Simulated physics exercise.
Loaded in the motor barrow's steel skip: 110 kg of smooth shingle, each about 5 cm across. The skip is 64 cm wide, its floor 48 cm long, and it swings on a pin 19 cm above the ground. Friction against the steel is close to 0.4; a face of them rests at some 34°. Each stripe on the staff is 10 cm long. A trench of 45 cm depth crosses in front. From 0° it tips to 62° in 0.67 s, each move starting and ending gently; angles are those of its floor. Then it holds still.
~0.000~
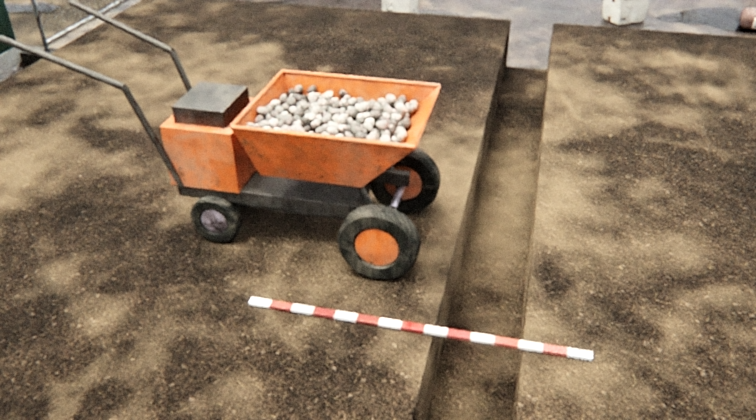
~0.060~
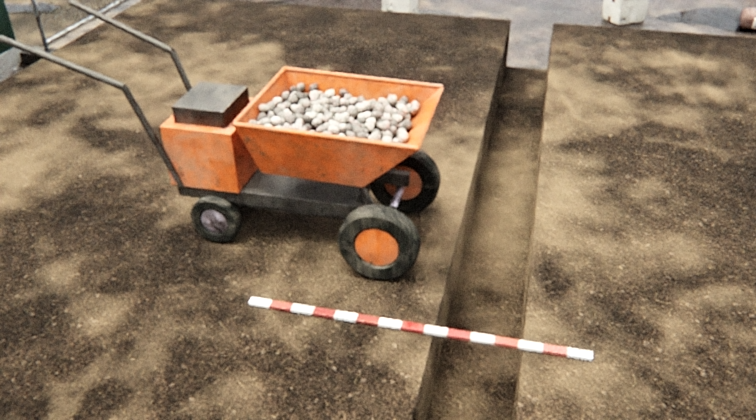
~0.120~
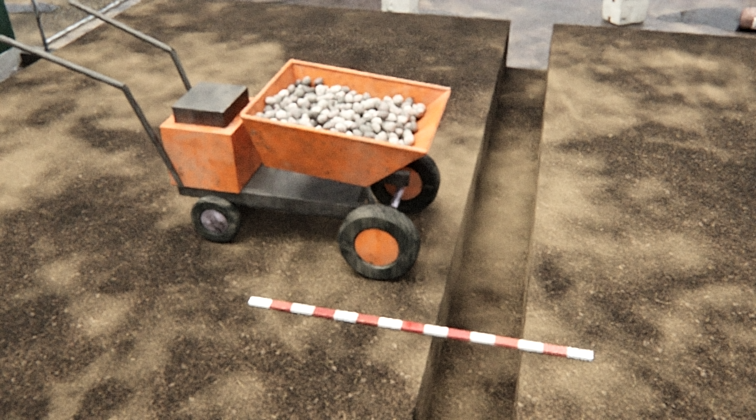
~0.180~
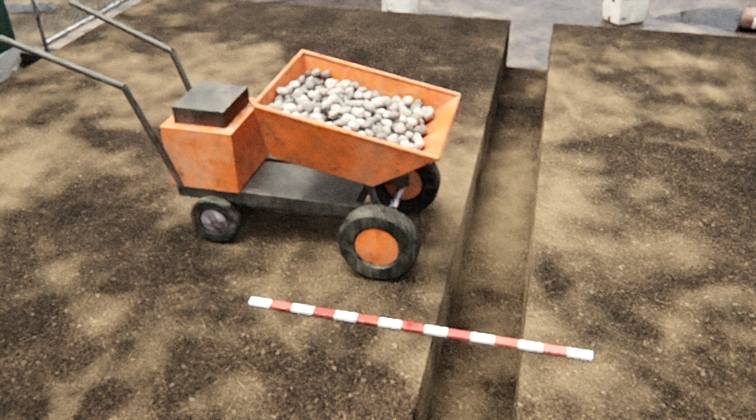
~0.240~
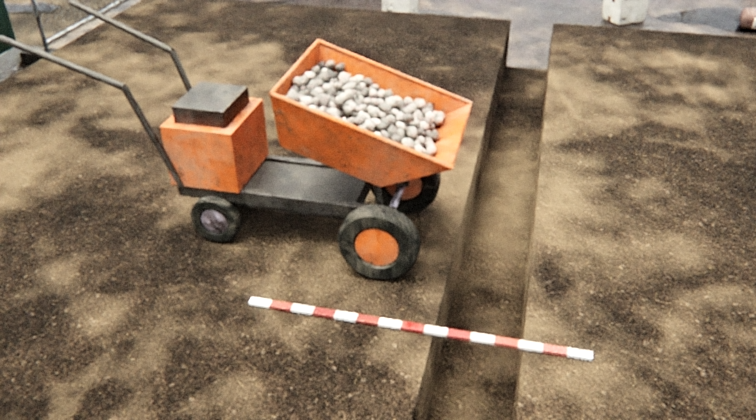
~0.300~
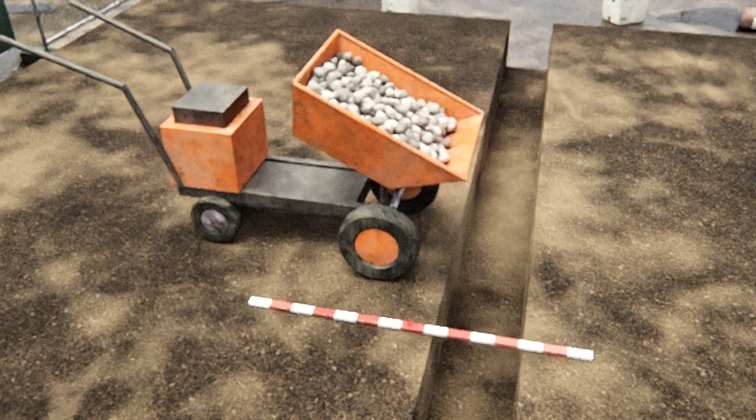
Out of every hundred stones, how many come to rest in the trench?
Some 27 per cent of it.
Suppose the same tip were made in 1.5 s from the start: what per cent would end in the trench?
It would be near 35 per cent.
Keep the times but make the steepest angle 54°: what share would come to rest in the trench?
In that case some 35 per cent.
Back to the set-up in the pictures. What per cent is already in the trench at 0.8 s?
About 10 per cent by then.
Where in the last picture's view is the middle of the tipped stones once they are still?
Near (578, 263).
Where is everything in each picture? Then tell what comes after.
In the first frame, the skip is at 0°, its lip at (415, 147); the top of the load is at (344, 108).
In the second frame, the skip is at 1°, its lip at (418, 149); the top of the load is at (329, 107); the stones move at 0.3 m/s on average.
In the third frame, the skip is at 5°, its lip at (426, 152); the top of the load is at (303, 96); the stones move at 0.7 m/s on average.
The fourth frame shows lip at (438, 159), floor tilted 11°, highest stones at (307, 85); the stones move at 1.0 m/s on average.
The fifth frame shows lip at (452, 168), floor tilted 18°, highest stones at (320, 75); the stones move at 1.2 m/s on average.
In the sixth frame, the skip is at 26°, its lip at (466, 180); the top of the load is at (337, 65); the stones move at 1.3 m/s on average.
After 0.5 s the floor is at 52°; 100 % in the skip; the foremost stones are at (482, 190).
After 0.8 s the floor is at 62°; 78 % in the skip, 10 % in the trench, 12 % past the trench; the foremost stones are at (567, 260).
After 1.1 s the floor is at 62°; 23 % in the skip, 9 % in the trench, 68 % past the trench; the foremost stones are at (713, 292).
After 3.1 s the floor is at 62°; 0 % in the skip, 27 % in the trench, 73 % past the trench; the foremost stones are past the picture's edge.
